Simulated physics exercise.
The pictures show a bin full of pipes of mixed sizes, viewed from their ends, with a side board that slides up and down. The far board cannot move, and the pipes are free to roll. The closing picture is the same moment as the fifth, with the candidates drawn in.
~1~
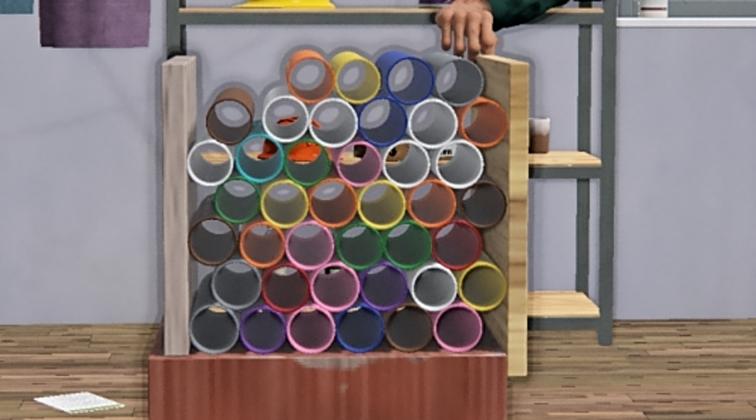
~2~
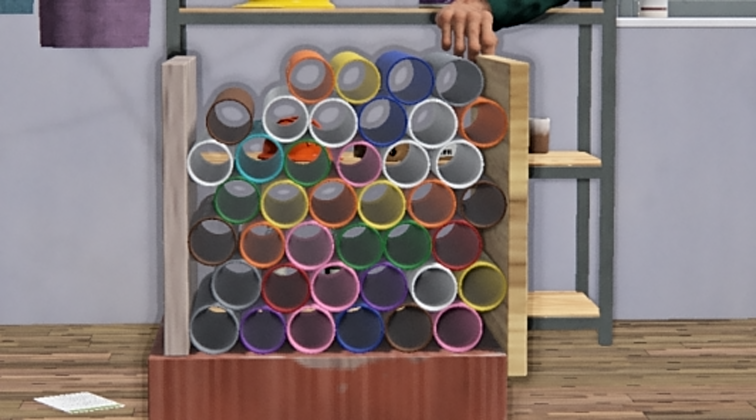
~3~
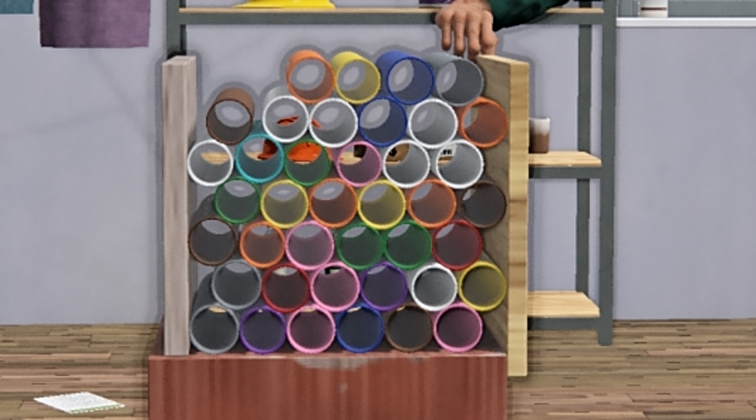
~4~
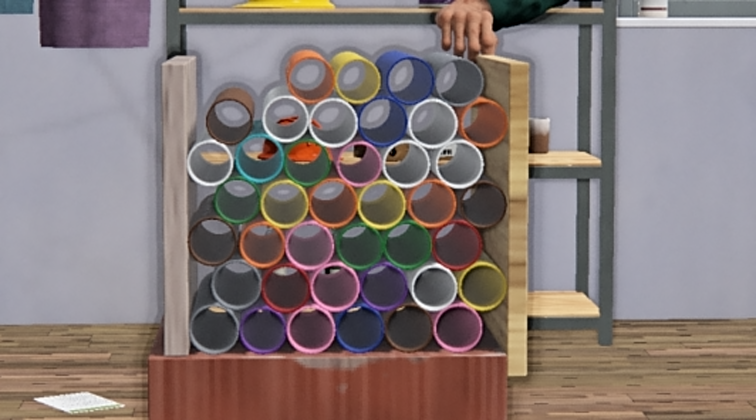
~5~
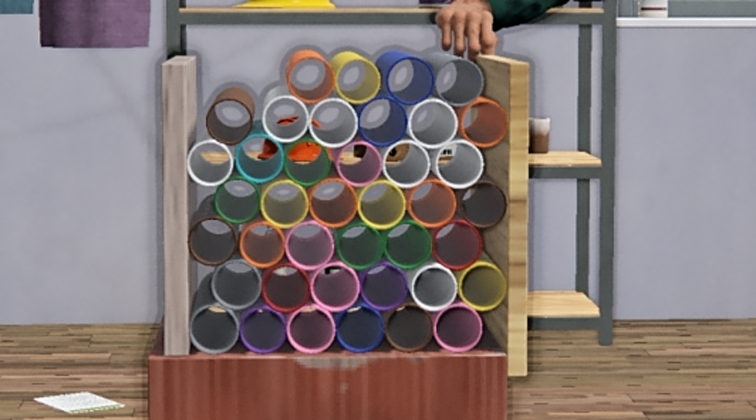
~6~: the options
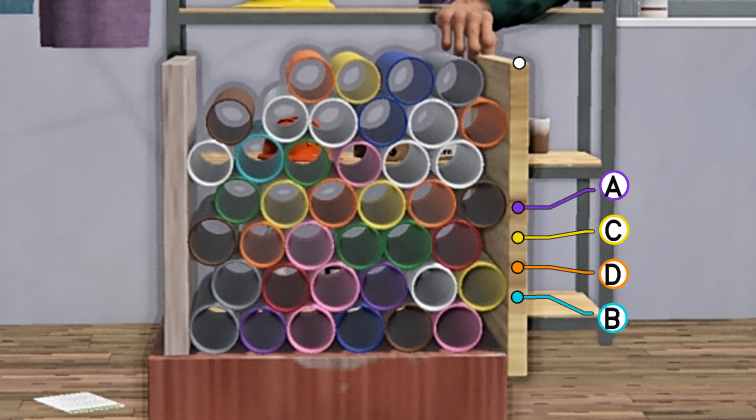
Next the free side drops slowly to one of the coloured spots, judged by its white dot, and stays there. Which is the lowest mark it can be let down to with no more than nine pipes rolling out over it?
Mark B is as low as it can go.
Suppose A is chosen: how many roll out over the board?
At A the number is two.
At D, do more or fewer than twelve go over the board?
Fewer than twelve.
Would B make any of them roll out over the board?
At B: Yes.
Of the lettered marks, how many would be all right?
Four of them.
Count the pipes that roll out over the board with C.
It comes to two.
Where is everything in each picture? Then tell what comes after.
In the first frame, a yellow pipe (381, 205); a white pipe (406, 164); a white pipe (433, 124).
In the second frame, a white pipe (433, 124); a grey pipe (459, 83).
In the third frame, side board (496, 202); a grey pipe (214, 329).
In the fourth frame, a pink pipe (458, 328); a pink pipe (335, 287).
In the fifth frame, a pink pipe (310, 246); a yellow pipe (381, 205); a white pipe (406, 164).
On the marked copy, A at (518, 208); B at (517, 297); C at (518, 238); D at (517, 267); the white dot at (519, 63).
Following B. Soon after the start, top of the board (508, 161).
Later, top of the board (507, 268).
In the end, top of the board (507, 296), seven out over the board.
As for the rest, A two out over the board; C two out over the board; D about six out over the board.
